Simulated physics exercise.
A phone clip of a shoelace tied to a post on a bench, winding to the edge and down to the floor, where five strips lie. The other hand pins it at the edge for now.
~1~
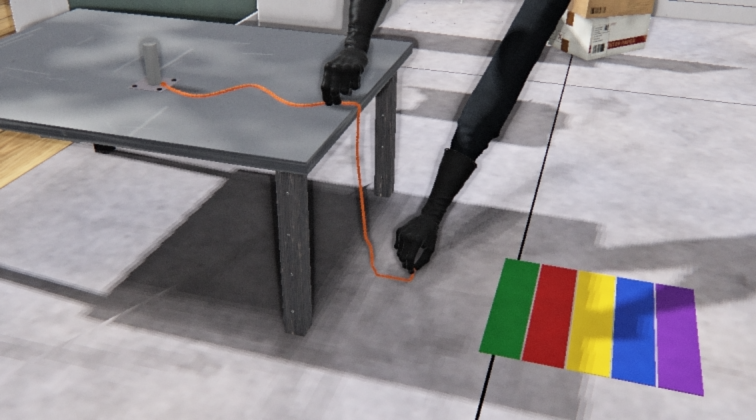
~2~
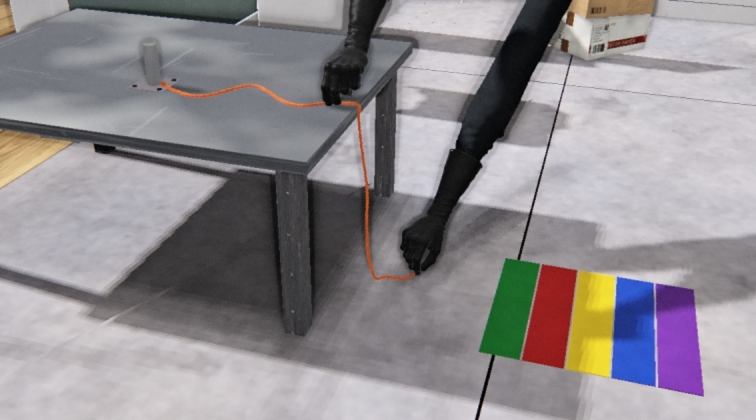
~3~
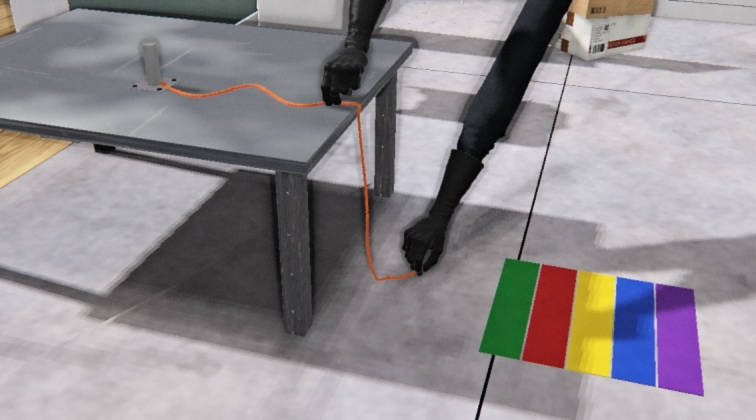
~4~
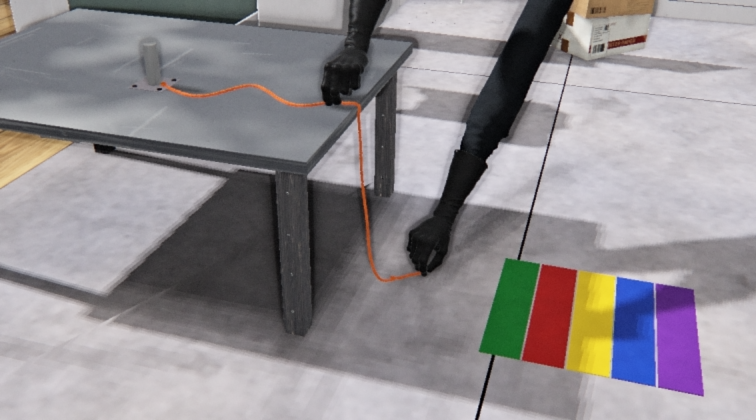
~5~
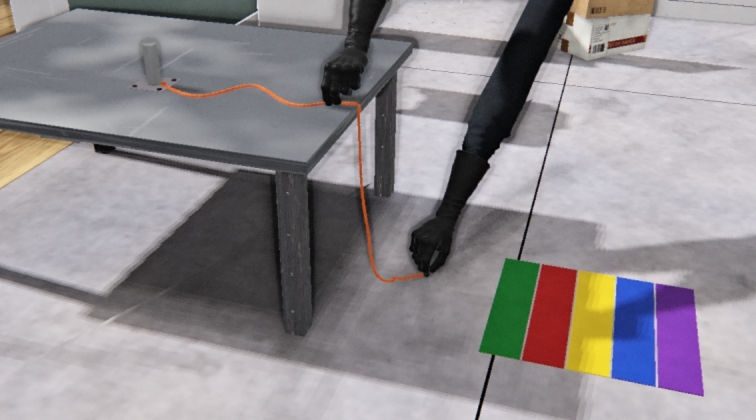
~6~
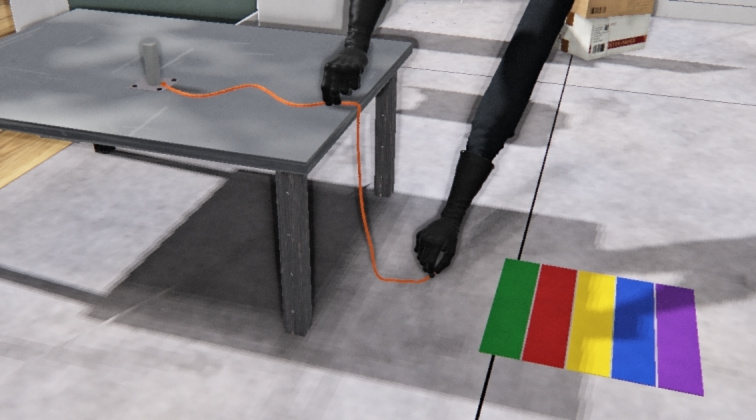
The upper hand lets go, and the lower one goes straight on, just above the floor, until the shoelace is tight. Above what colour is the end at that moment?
It halts on the yellow strip.
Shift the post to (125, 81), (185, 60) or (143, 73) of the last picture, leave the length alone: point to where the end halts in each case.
Try by try, around (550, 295), (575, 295) and (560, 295).
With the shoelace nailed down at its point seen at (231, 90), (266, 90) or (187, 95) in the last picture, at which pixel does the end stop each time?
Try by try, around (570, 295), (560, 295) and (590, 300).
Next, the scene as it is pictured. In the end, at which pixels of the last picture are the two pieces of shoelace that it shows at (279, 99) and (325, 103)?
They go to (317, 101) and to (367, 117).
A little later, end near (514, 286); over green.
Next, end near (564, 295); over red.
When it is tight, end near (596, 301); over yellow. Over yellow.
